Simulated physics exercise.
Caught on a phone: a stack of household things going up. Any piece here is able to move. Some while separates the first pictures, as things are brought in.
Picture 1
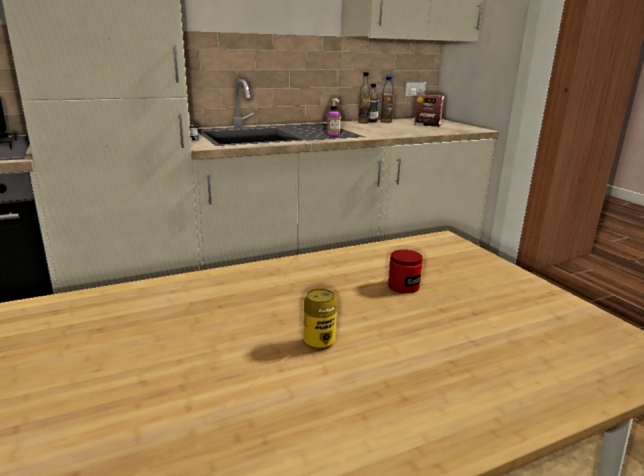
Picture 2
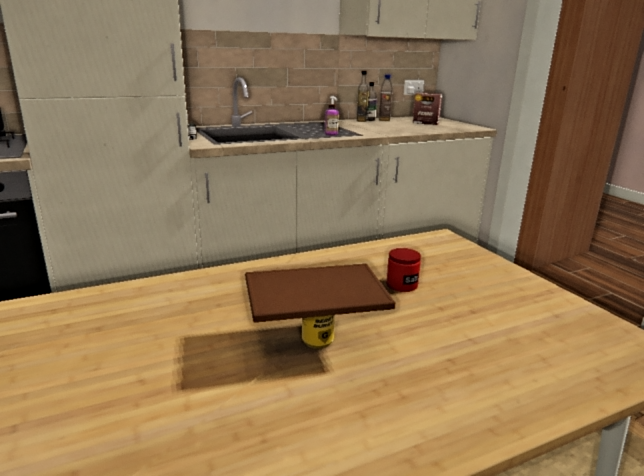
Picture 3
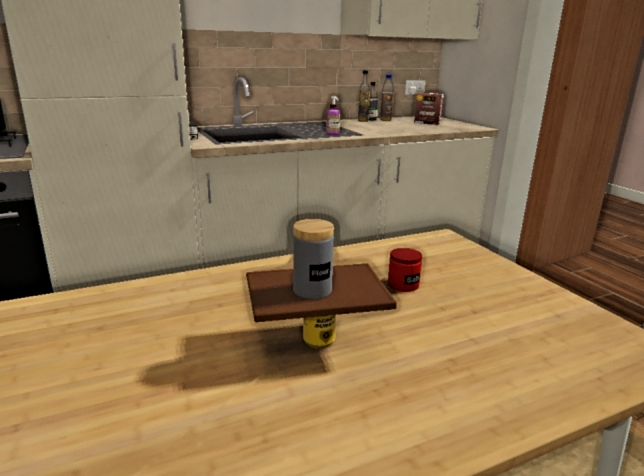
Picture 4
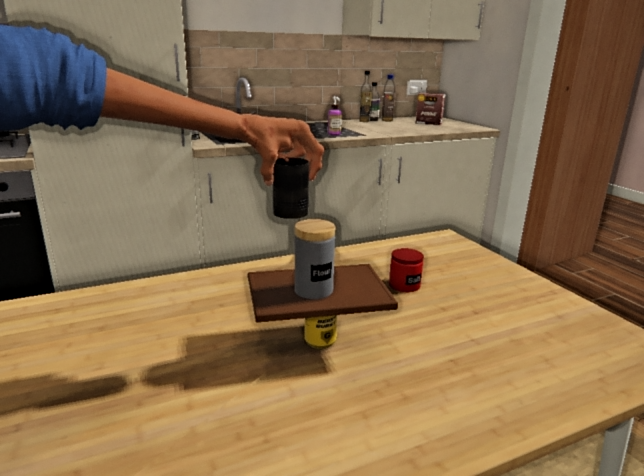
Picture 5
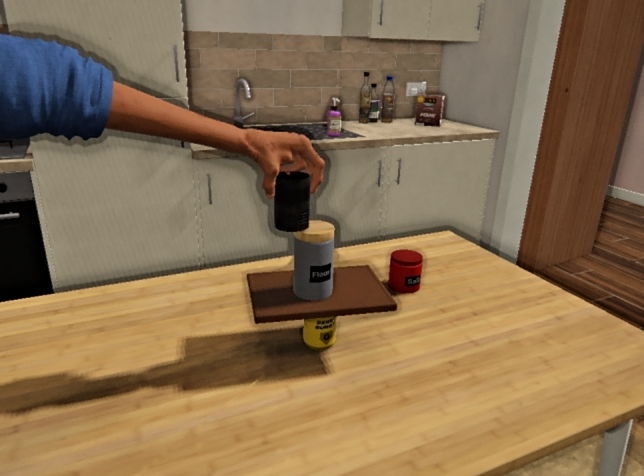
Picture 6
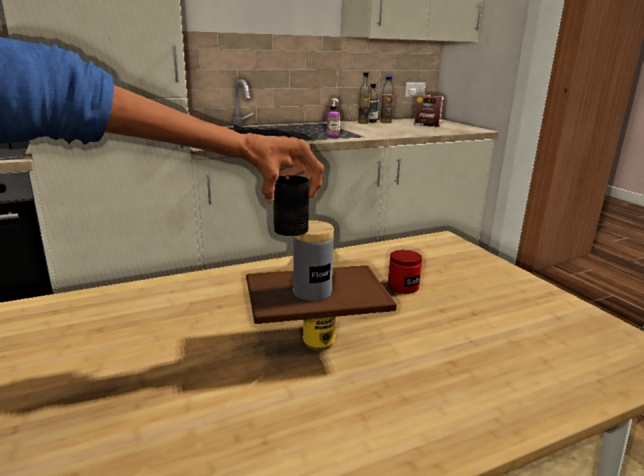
On a wooden kitchen table, a yellow jar stands near a red jar, then a flat brown board appears on top of the yellow one. A grey jar with a light lid appears on the board, and a blue-sleeved arm lowers a black cup onto the grey jar, still gripping it.
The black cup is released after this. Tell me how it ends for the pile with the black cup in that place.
It ends with the pile in a collapse.
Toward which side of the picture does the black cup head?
Pretty clearly in the leftward direction.
Then, 0.60 s later than the last frame, black cup now fallen; grey jar tilted by 35°; brown tray tilted by 35°.
Then, 0.80 s later than the last frame, grey jar now fallen; brown tray tilted by 54°.
When it is over, fallen, grey jar, black cup and brown tray; the other 2 as before. End places, in pixels of the last picture, black cup near (146, 372). The pile gives way.
